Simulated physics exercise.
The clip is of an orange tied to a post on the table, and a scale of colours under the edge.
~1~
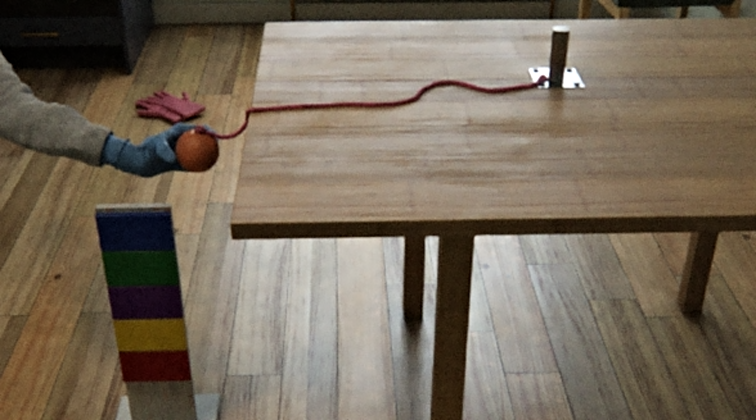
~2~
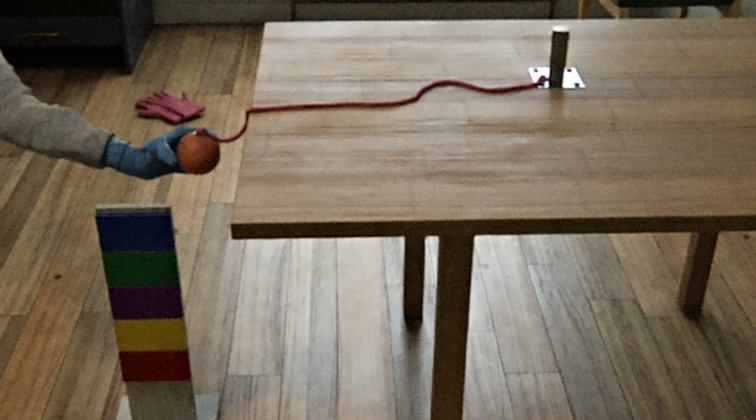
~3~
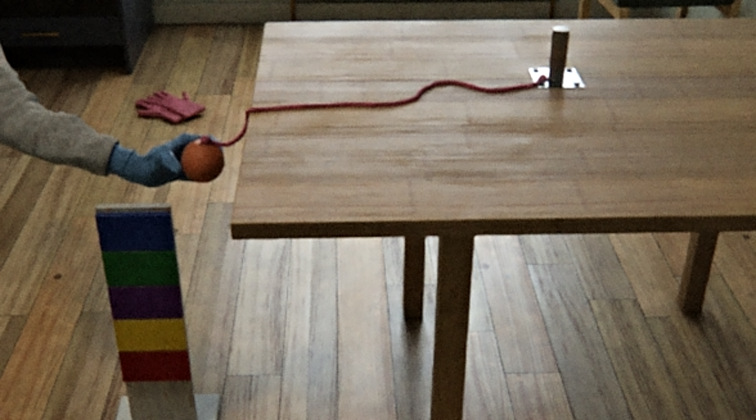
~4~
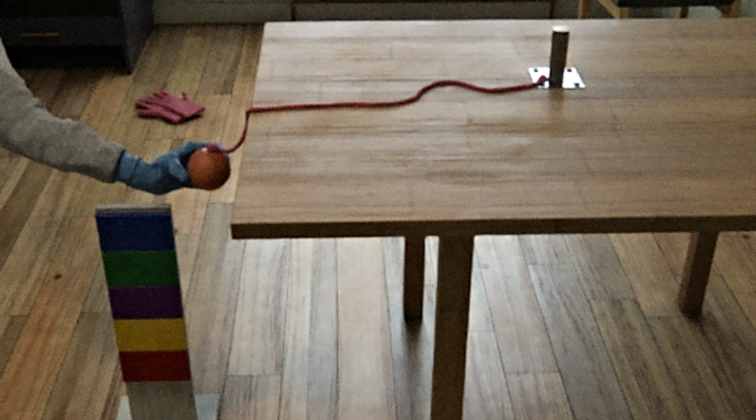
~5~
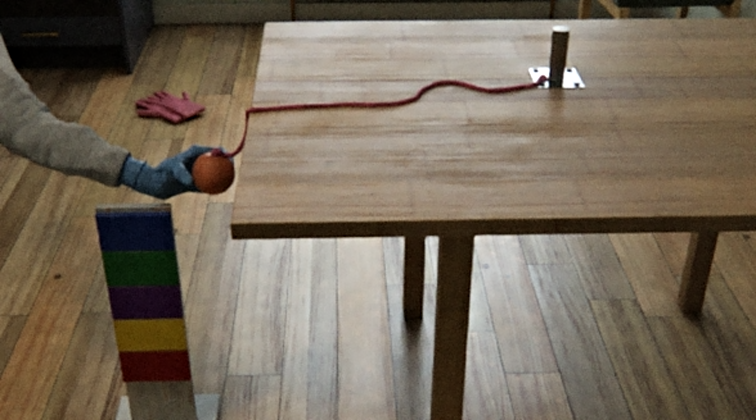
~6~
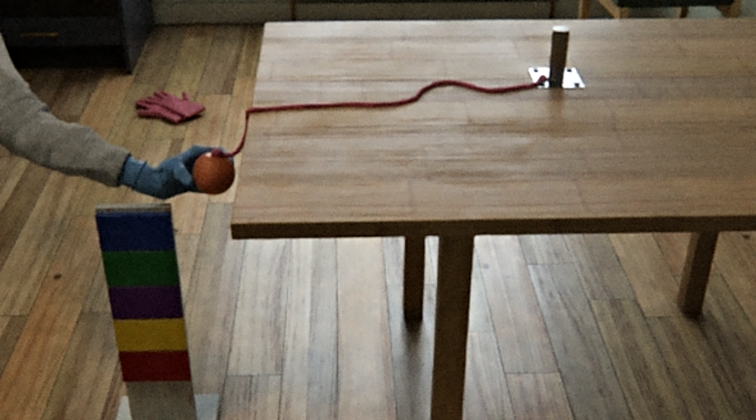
The clip opens on a blue-gloved hand holding an orange ball beside a wooden table, with a red cord running from it across the tabletop to a metal post. Above a striped colour scale, the hand lowers the ball slightly and shifts it a little right, then keeps it nearly still.
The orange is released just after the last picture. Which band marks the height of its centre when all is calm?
Its centre hangs level with the blue band.
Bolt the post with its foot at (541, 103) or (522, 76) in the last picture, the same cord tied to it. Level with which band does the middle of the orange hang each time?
One after the other, green; green.
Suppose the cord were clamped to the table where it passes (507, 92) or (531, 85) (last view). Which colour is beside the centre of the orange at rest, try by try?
One after the other, blue; blue.
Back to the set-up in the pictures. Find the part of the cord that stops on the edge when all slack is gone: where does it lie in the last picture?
At (285, 108), roughly.
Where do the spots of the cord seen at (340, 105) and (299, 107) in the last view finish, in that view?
About (301, 103), and the other about (259, 107).
Soon after, orange near (267, 215); level with blue.
Then, orange near (237, 223); level with blue.
At rest, orange near (262, 225); level with blue. Its middle rests at the blue band.
